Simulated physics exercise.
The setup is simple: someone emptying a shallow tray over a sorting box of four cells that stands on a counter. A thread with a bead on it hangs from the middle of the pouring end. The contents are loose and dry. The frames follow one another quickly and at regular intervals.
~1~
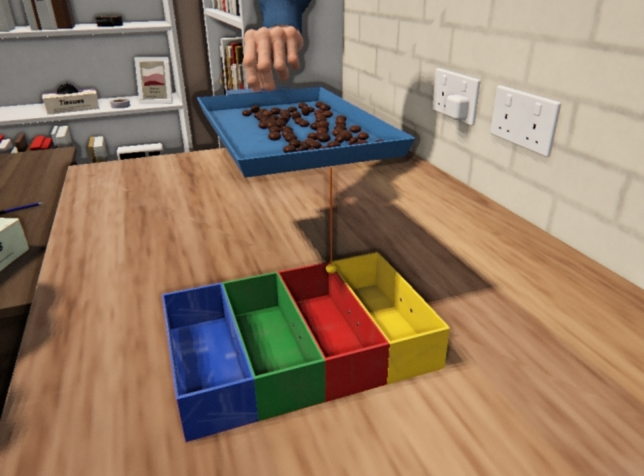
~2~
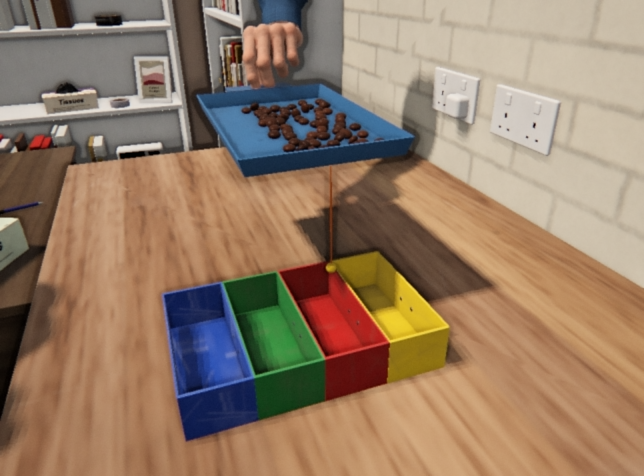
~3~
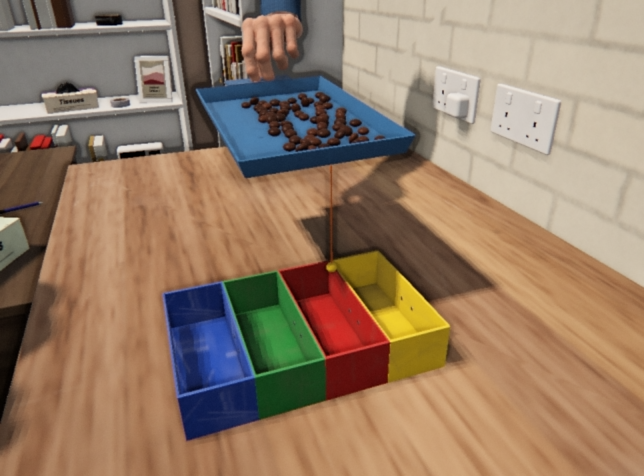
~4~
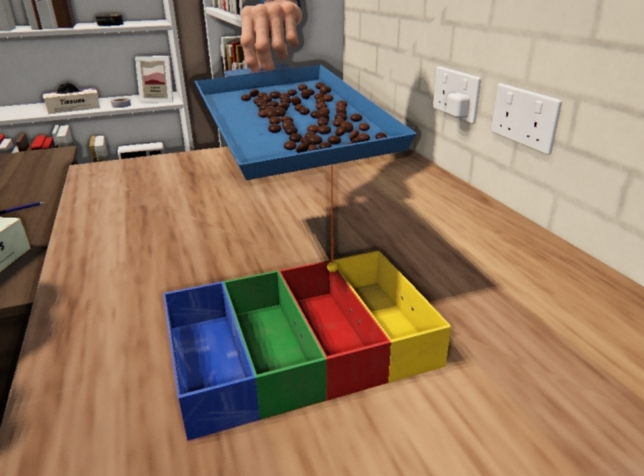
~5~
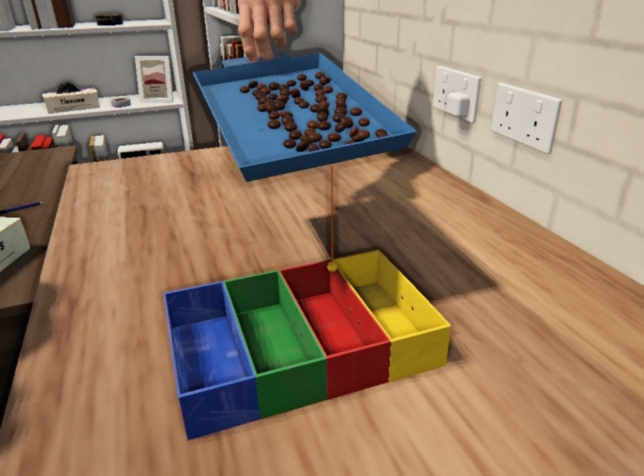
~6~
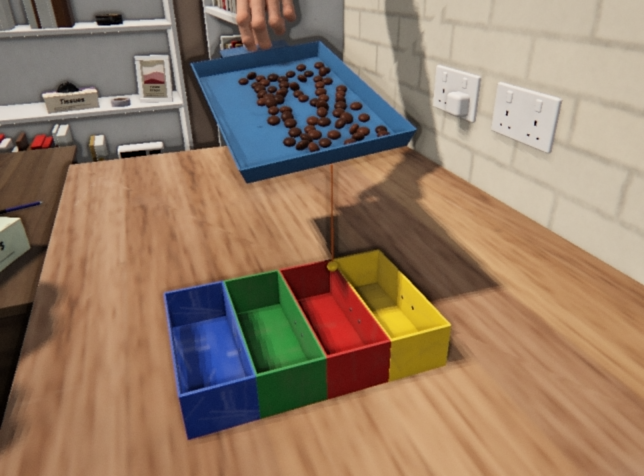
A blue tray of small brown drops tilted slowly above four colored boxes on a wooden counter, as a hand raised its far side and the front edge dipped slightly at the left.
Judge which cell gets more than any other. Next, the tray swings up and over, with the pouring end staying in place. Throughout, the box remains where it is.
Most goes to the green cell.
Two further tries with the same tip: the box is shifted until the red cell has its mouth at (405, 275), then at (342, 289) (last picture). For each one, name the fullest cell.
So the first one goes to the cell in blue and the second to the cell in green.
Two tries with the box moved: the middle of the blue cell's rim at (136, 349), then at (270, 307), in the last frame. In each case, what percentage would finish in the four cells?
You'd get 100 per cent first and 90 per cent second.
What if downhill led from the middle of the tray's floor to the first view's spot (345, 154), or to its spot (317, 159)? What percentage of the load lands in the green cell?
The first try would leave around 0 per cent there, the second around 20 per cent.
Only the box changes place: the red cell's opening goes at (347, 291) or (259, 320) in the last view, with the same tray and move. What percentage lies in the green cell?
It comes to near 50 per cent the first time and near 0 per cent the second time.
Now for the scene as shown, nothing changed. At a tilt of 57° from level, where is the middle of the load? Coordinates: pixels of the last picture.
Mark it at roughly (281, 141) in the final frame.
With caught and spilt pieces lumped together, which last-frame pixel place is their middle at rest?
The centre comes to rest near (270, 347).
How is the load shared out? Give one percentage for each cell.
I'd put the blue cell near 0, the green cell near 90, the red cell near 10, and the yellow cell near 0.
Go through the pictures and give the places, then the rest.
Corners of the pouring end near (244, 157) and (407, 137), level; middle of the load near (304, 124), flat chocolate drops; bead on its thread near (331, 269); blue cell near (219, 405); green cell near (291, 386); red cell near (357, 368); yellow cell near (418, 352), in the first picture.
Corners of the pouring end near (243, 157) and (407, 136), level; middle of the load near (304, 122), in the second picture.
Corners of the pouring end near (244, 158) and (407, 134), tipped barely, lowest at the left corner; middle of the load near (304, 117), in the third picture.
Corners of the pouring end near (244, 161) and (408, 132), tipped a little, lowest at the left corner; middle of the load near (305, 111), in the fourth picture.
Corners of the pouring end near (244, 163) and (408, 130), tipped a little, lowest at the left corner; middle of the load near (304, 105), in the fifth picture.
Corners of the pouring end near (244, 166) and (408, 128), tipped a little, lowest at the left corner; middle of the load near (304, 99); blue cell near (221, 403); green cell near (293, 384); red cell near (359, 366); yellow cell near (419, 349), in the sixth picture.
Shortly afterwards, tray tipped steeply; all but a few on the tray; only a few in the green cell; only a few falling or outside the box.
Next, tray tipped right over; near a quarter on the tray; near a third in the green cell; only a few in the blue cell; only a few in the red cell; near a third falling or outside the box.
Some moments later, tray tipped past a quarter turn; the bulk in the green cell; a little in the red cell; a little in the blue cell; only a few falling or outside the box.
In the end, tray tipped past a quarter turn; the bulk in the green cell; a little in the red cell; a little in the blue cell; none at all in the yellow cell; only a few outside the box.
